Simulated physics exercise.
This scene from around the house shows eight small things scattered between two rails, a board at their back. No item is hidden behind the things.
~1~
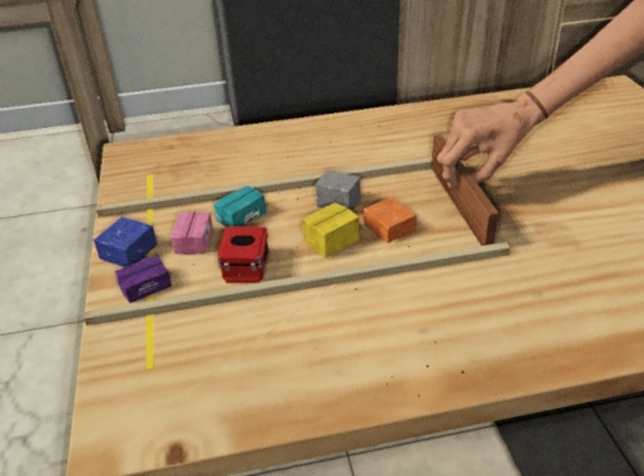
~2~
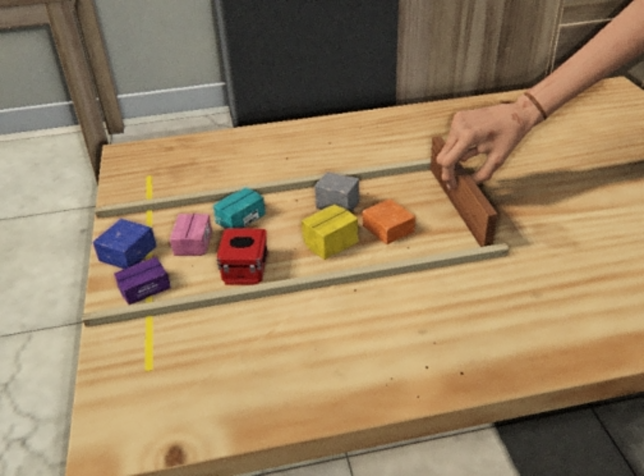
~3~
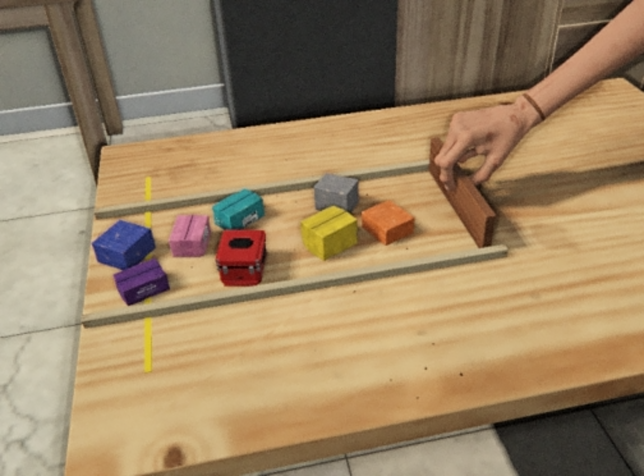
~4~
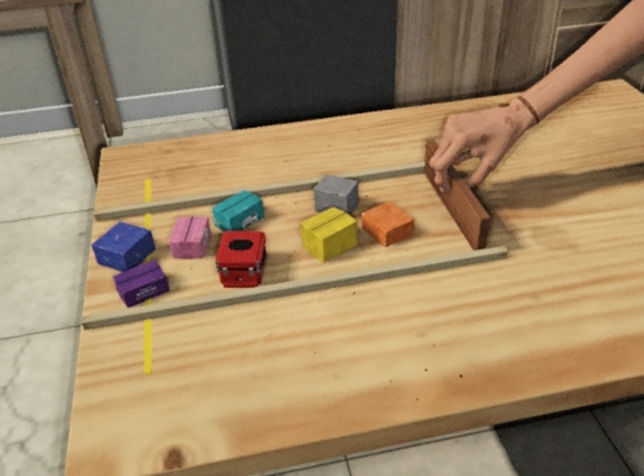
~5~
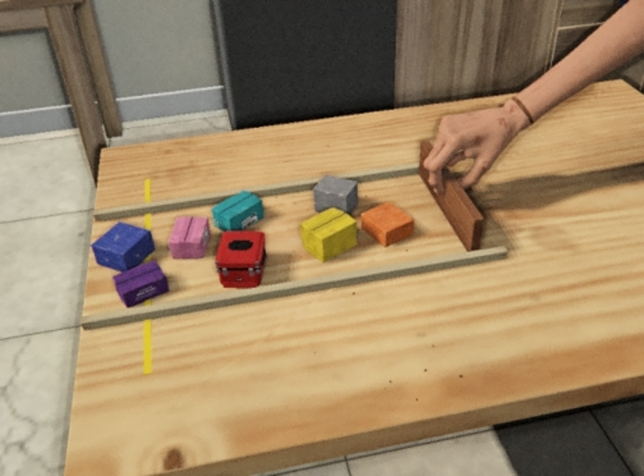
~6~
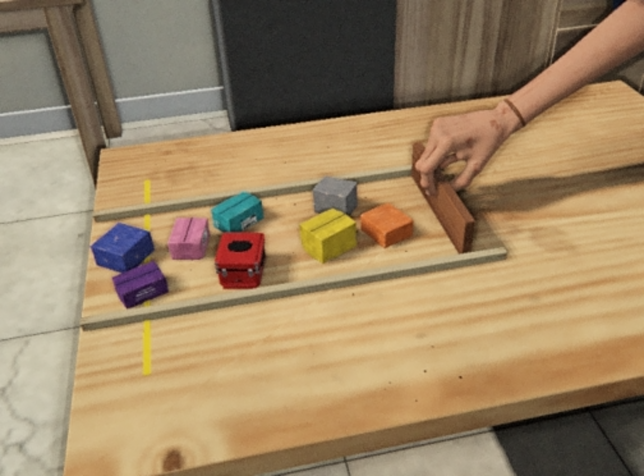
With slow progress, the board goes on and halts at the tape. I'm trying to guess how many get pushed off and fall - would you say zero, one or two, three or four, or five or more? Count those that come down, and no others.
I would say three or four.
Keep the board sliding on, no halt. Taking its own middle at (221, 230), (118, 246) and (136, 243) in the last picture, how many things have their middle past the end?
1, 4 and 4.
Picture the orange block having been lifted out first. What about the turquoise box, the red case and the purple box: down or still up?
Turquoise box safe, red case safe, purple box gone.
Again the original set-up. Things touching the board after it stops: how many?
At rest, 4 are in contact.
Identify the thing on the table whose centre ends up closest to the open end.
Result - the yellow box.
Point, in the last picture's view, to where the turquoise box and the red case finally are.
The first comes to rest at (123, 218), and the second at (118, 291).
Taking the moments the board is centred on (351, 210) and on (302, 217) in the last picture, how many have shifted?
At the first point the count is 3, at the second it's 5.
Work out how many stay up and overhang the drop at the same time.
Overhang count: 1.
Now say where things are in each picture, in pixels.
The first picture shows blue block (126, 242); purple box (143, 279); pink box (193, 233); board (461, 188); tape (150, 254).
The second picture shows purple box (143, 281); yellow box (330, 231).
The third picture shows pink box (191, 236); turquoise box (239, 211).
The fourth picture shows blue block (124, 247); orange block (388, 224).
The fifth picture shows purple box (141, 284); grey block (336, 197).
The sixth picture shows blue block (123, 248); purple box (140, 285); pink box (190, 239); board (440, 196); tape (147, 260).
A little later, none off yet; blue block at rest near (123, 248); purple box at rest near (140, 285); pink box at rest near (190, 239).
Next, none off yet; blue block shifted a little near (109, 249); purple box shifted a little near (118, 296); pink box shifted about its own width near (152, 238).
When it is over, the number that fall off is three or four; down, pink box, purple box and blue block.
